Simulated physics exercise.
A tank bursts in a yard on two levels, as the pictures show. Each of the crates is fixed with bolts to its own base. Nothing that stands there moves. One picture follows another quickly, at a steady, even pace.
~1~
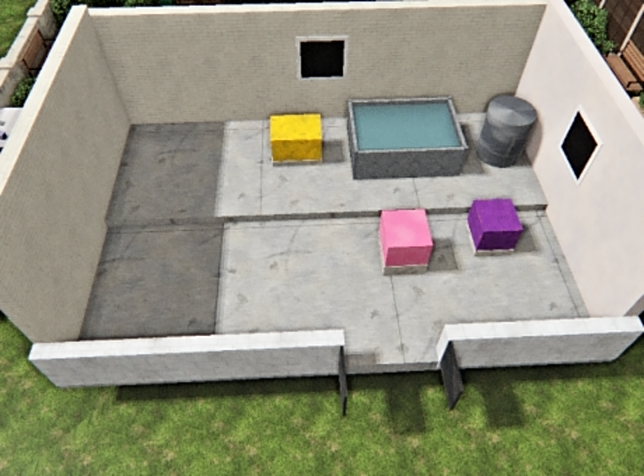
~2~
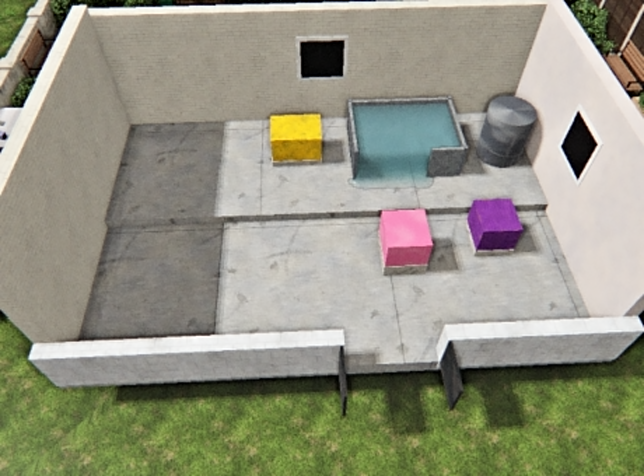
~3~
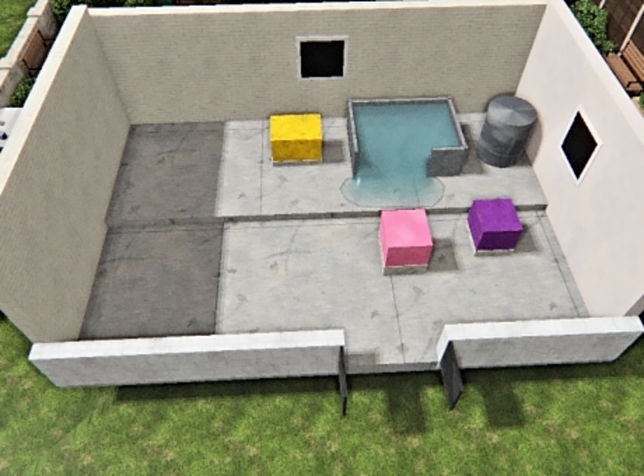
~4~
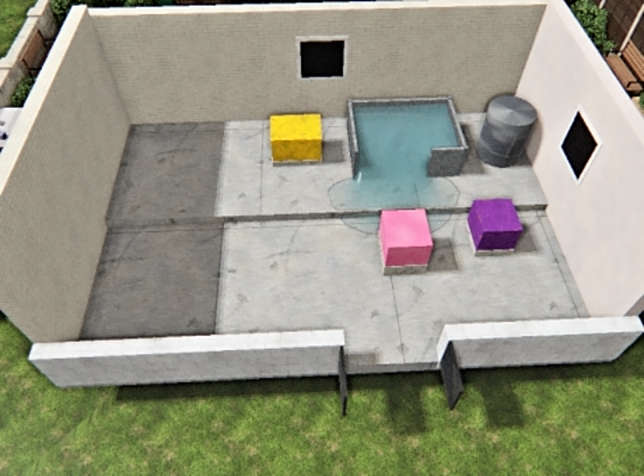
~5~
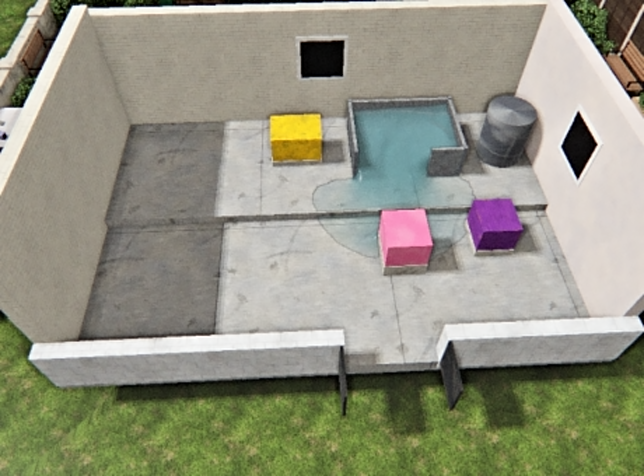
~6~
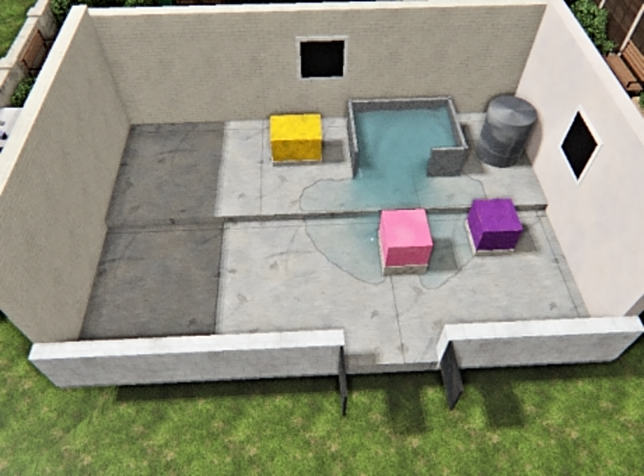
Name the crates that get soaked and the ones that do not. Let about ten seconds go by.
The yellow crate does not get soaked; the purple crate gets soaked; the pink crate gets soaked.
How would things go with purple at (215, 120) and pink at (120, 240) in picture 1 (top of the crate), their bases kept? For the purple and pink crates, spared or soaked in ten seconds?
The purple crate is not reached; the pink crate is not reached.
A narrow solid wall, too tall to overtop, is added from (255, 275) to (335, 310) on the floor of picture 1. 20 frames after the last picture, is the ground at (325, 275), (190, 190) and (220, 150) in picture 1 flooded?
One by one: Soaked, spared, spared.
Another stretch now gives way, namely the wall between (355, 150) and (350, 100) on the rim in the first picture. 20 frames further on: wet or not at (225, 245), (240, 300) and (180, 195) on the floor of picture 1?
First spot drenched, second drenched, third drenched.
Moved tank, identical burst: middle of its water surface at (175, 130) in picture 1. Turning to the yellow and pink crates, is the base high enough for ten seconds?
For the yellow crate, it is missed; for the pink crate, it is missed.
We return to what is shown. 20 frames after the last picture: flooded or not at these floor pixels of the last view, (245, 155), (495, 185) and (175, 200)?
Taking the three spots one by one, I'd call them clear, clear and clear.
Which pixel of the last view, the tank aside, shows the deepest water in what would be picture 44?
Check roughly (108, 229).
A moment on, water covers 25 % of the floor; the yellow crate not reached, the purple crate water round its plinth, the pink crate water round its plinth.
Next, water covers 40 % of the floor; the yellow crate not reached, the purple crate water round its plinth, the pink crate water round its plinth.
Then, water covers 55 % of the floor; the yellow crate not reached, the purple crate water round its plinth, the pink crate water round its plinth.
Later, water covers 60 % of the floor; the yellow crate not reached, the purple crate water round its plinth, the pink crate water round its plinth.
In the end, water covers 60 % of the floor; the yellow crate stayed above the water, the purple crate was topped, the pink crate was topped.
